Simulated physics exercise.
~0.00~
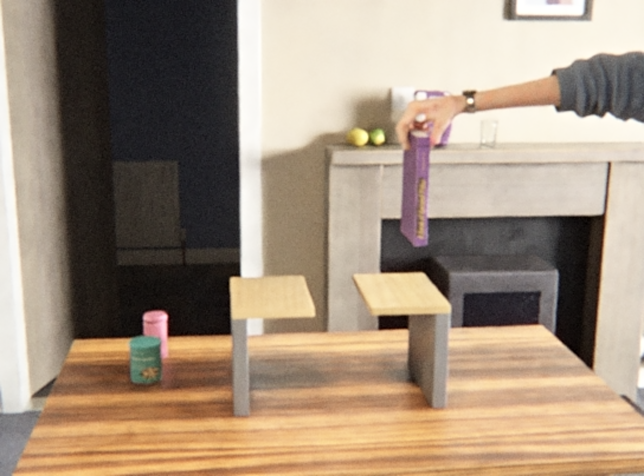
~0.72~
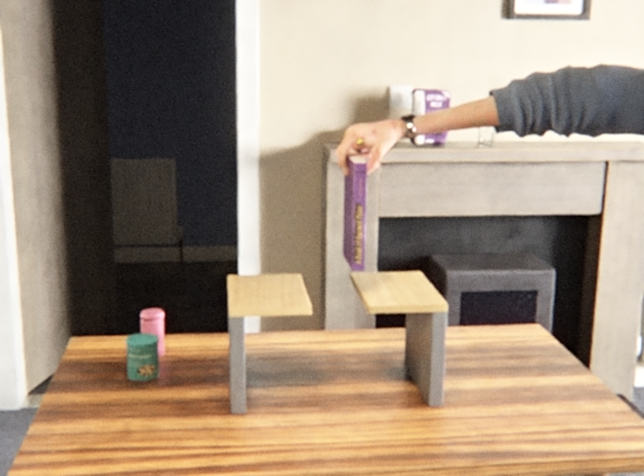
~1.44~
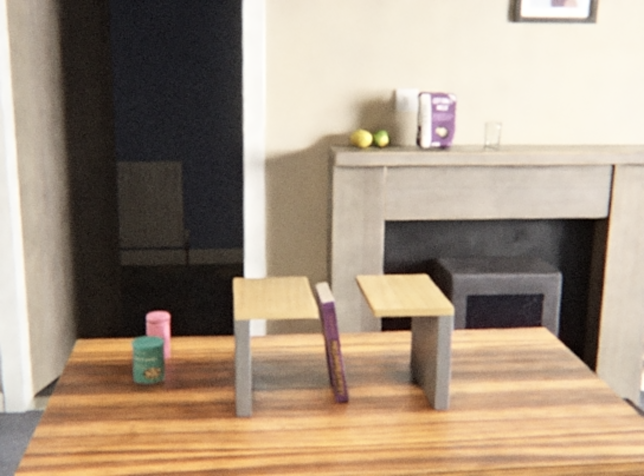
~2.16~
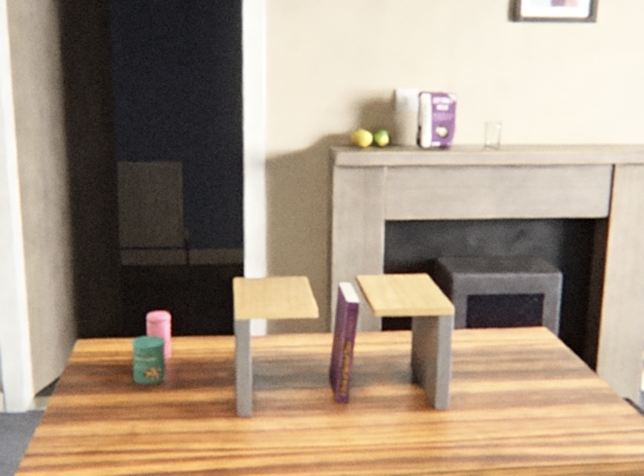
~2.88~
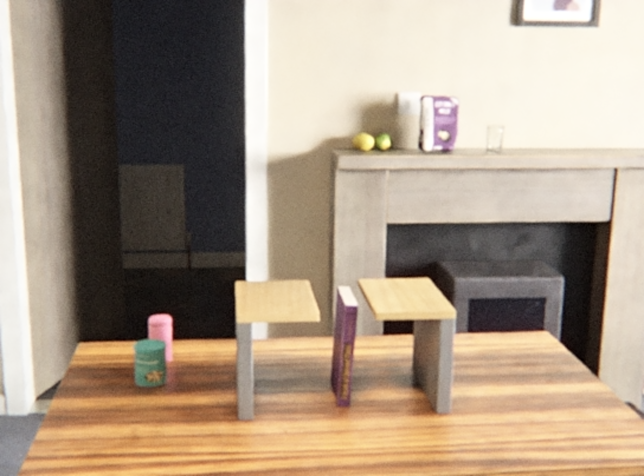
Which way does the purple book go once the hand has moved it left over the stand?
The purple book moves down, passing through the gap between the two ledges to the table.
